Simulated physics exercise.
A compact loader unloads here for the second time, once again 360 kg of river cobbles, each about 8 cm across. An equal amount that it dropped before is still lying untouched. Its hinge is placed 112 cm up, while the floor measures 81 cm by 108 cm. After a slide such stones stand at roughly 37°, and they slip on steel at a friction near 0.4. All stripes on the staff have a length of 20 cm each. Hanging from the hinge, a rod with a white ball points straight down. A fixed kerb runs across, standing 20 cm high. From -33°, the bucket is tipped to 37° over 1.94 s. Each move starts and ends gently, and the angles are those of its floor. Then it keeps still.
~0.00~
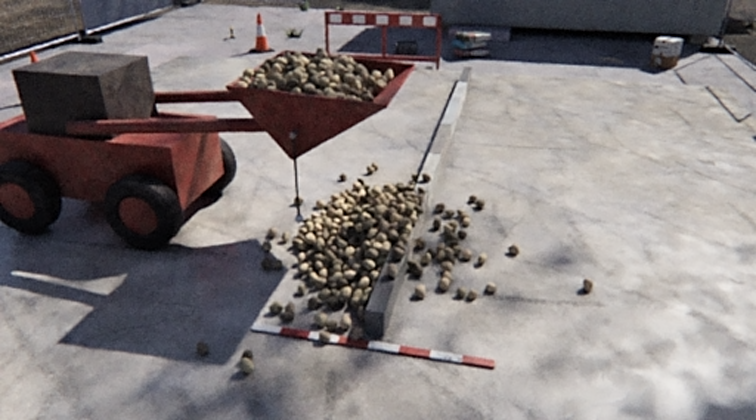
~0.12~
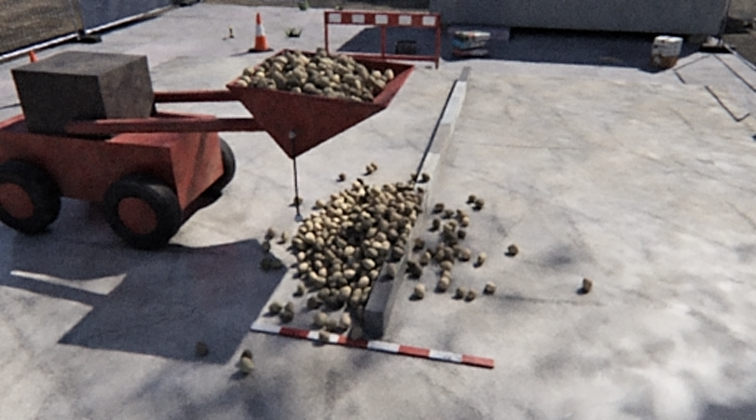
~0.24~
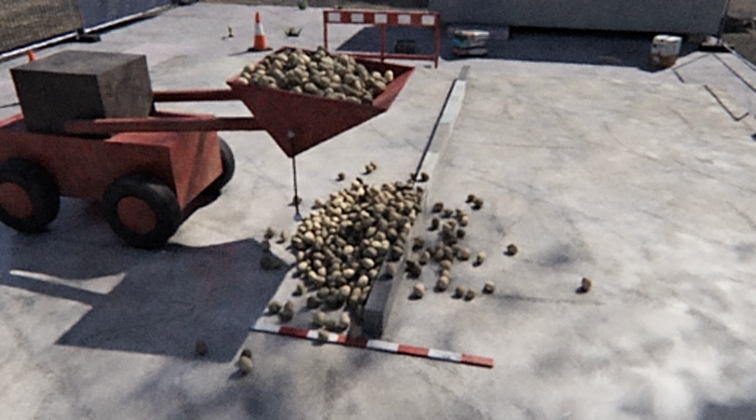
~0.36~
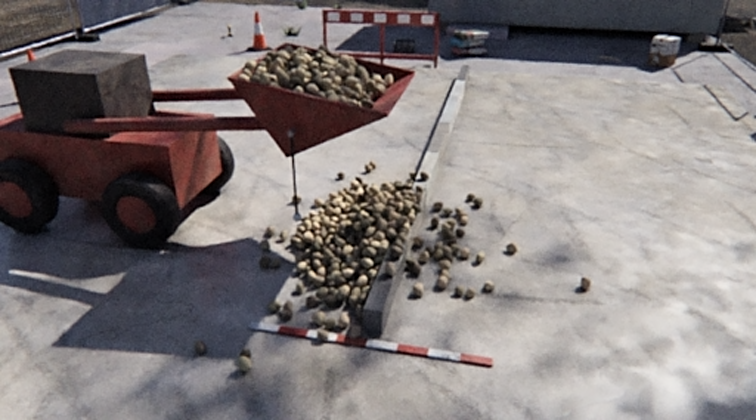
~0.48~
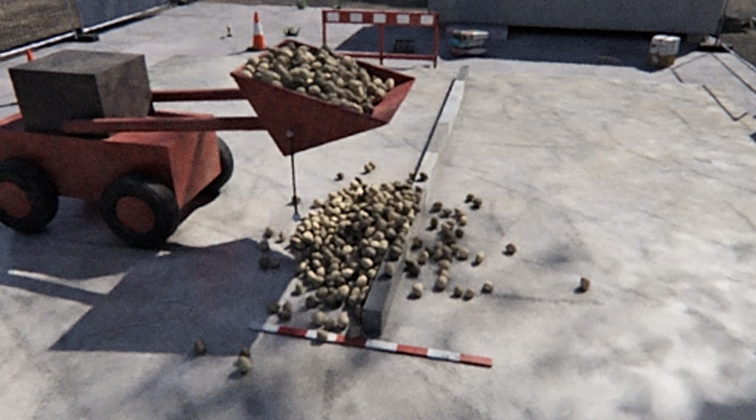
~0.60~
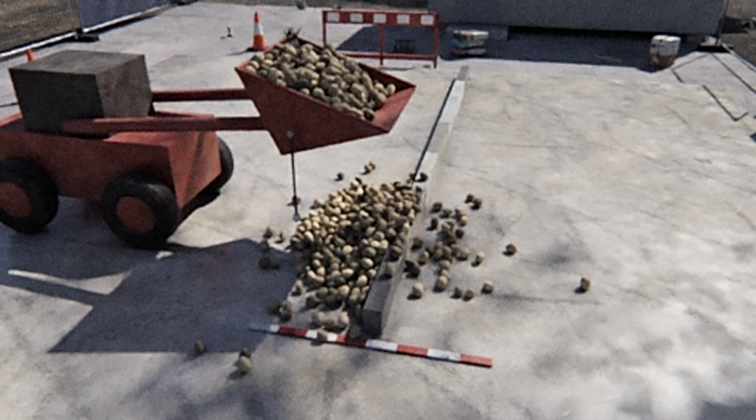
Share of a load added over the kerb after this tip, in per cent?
Some 86 %.
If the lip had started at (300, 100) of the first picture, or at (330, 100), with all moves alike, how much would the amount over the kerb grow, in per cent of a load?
0 % and 15 %.
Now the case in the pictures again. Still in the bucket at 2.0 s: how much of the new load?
About 20 percent is still in there.
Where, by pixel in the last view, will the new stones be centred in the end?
In the last view, somewhere near (448, 239).
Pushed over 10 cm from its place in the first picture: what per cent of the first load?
The answer is about 10 per cent.
After 1.5 s the floor is at 26°; in per cent of one load, 93 in the bucket, 100 on this side of the kerb, 8 over the kerb; the foremost stones are at (492, 261).
After 2.0 s the floor is at 37°; in per cent of one load, 22 in the bucket, 126 on this side of the kerb, 52 over the kerb; the foremost stones are at (509, 257).
After 2.4 s the floor is at 37°; in per cent of one load, 1 in the bucket, 118 on this side of the kerb, 82 over the kerb; the foremost stones are at (552, 259).
After 4.9 s the floor is at 37°; in per cent of one load, 0 in the bucket, 107 on this side of the kerb, 93 over the kerb; the foremost stones are at (603, 265). Net gain over the kerb, 86.
